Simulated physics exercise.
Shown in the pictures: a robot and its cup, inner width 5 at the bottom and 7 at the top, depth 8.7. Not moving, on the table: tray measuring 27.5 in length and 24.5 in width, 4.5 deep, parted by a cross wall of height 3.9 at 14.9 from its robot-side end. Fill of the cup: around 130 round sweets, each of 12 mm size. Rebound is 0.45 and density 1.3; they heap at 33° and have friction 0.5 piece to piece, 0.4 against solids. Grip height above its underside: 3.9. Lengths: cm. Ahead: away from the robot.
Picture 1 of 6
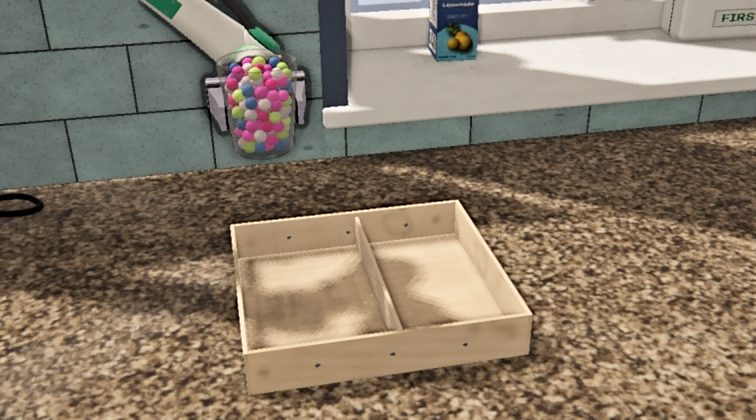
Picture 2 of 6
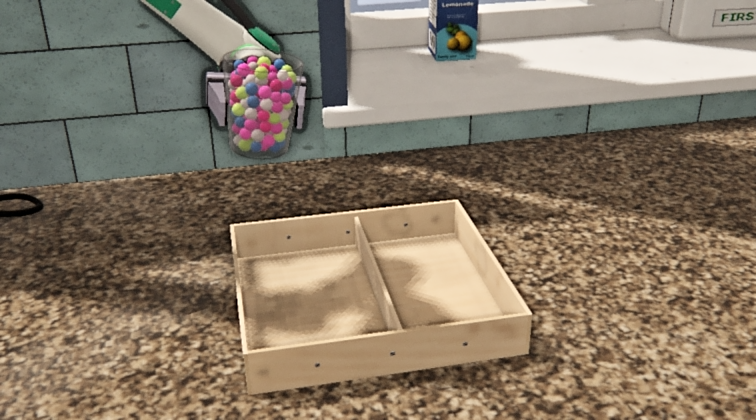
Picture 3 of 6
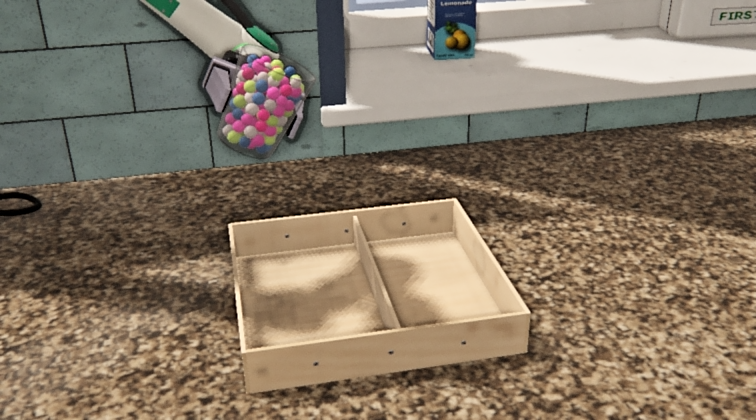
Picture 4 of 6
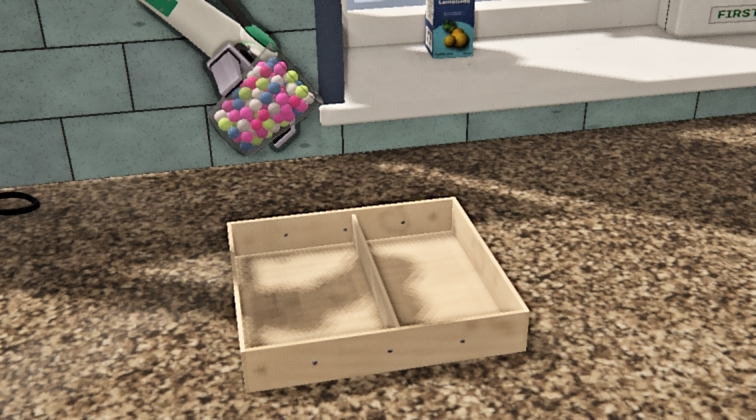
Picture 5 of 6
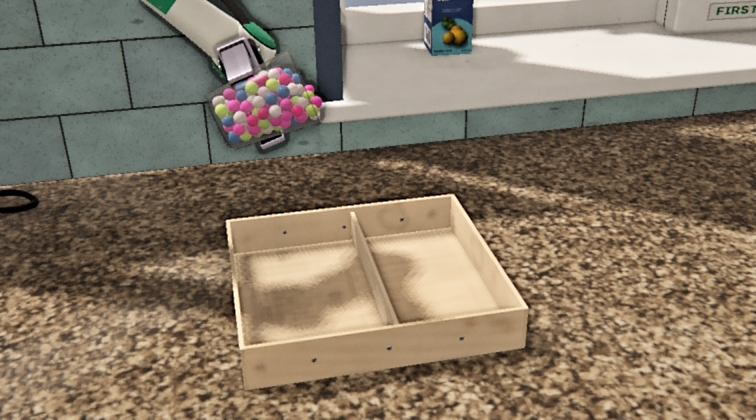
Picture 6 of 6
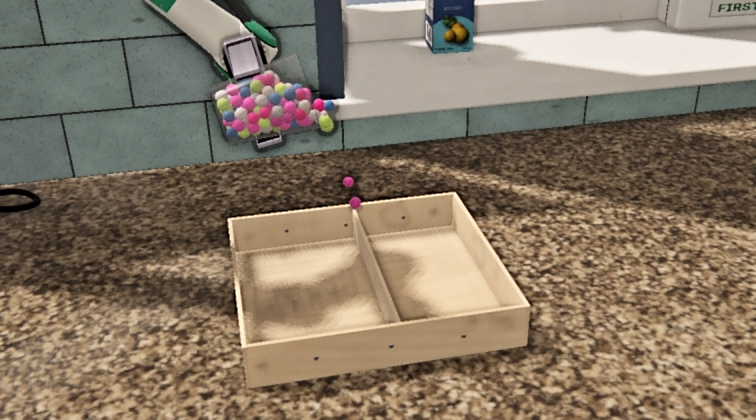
A robot gripper holding a clear cup of colorful round sweets tilted it steadily to the right above a divided wooden tray on a speckled counter, until a couple of pink ones dropped out.
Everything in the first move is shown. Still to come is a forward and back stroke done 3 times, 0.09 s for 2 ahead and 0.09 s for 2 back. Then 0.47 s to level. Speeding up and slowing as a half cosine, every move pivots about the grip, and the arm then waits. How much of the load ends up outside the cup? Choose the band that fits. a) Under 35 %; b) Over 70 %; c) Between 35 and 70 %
c.
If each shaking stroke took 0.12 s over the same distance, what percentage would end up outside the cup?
Roughly 50 percent then.
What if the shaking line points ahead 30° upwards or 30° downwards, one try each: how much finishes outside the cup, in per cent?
First try some 65 %, second try some 45 %.
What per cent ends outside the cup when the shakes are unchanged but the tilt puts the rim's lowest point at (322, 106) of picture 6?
Around 30 in a hundred.
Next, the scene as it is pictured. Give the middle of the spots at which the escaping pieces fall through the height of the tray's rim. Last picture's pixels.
Estimated centre around (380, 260) in pixels.
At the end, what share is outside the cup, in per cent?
Estimate: Near 55 %.
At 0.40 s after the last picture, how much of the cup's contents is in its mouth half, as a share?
Close to 55 in a hundred.
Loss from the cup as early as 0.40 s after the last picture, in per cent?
By then near 45 % is out.
Then, 0.40 s later, tilted 78° forward, highest piece 24 above the table; 70 in the cup, 28 in the far-side part, 15 in the robot-side part, 13 in flight or on a rim.
Then, 0.81 s later, tilted 30° forward, highest piece 27 above the table; 54 in the cup, 37 in the far-side part, 35 in the robot-side part.
Then, 1.21 s later, level, highest piece 25 above the table; 54 in the cup, 37 in the far-side part, 35 in the robot-side part.
Then, 2.26 s later, level, highest piece 25 above the table; 54 in the cup, 37 in the far-side part, 35 in the robot-side part.
At rest, 54 in the cup, 37 in the far-side part, 35 in the robot-side part. That is 57 % outside the cup.
